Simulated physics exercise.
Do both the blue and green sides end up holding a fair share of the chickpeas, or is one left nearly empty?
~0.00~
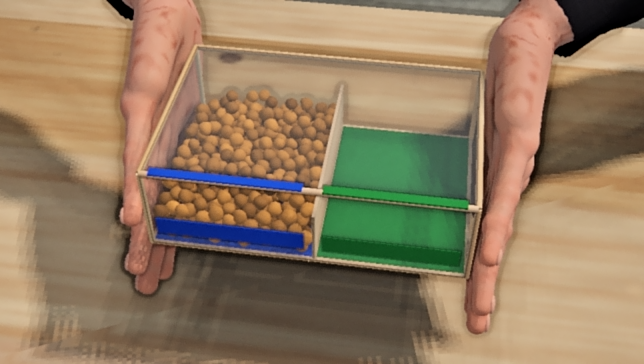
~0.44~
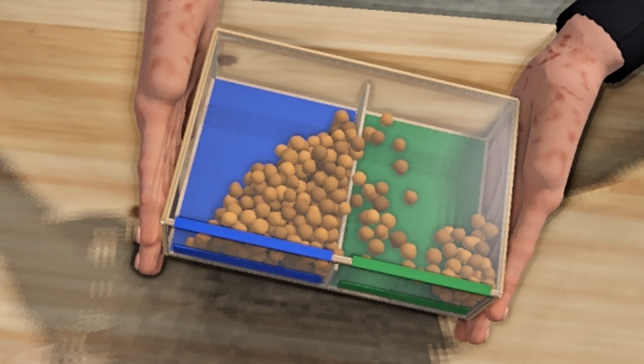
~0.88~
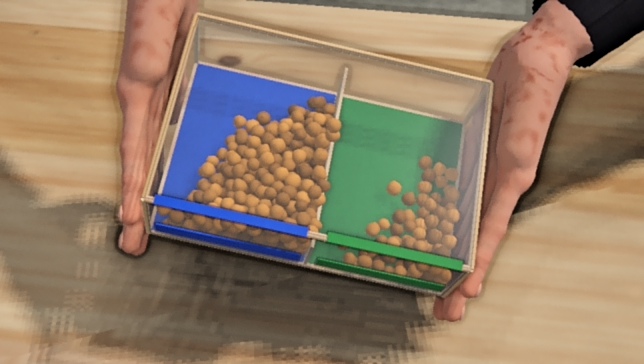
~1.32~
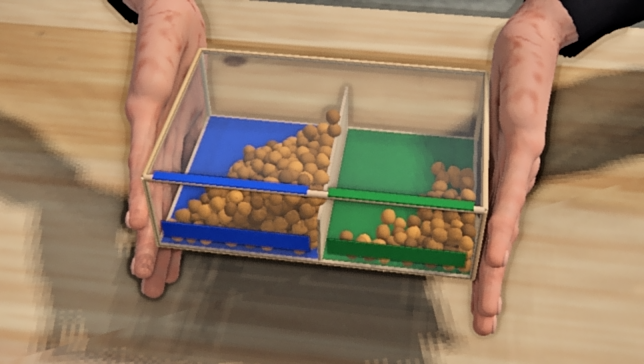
Both sides end up with a fair share. Most of the chickpeas stay on the blue side, and a smaller but clear pile rests on the green side.
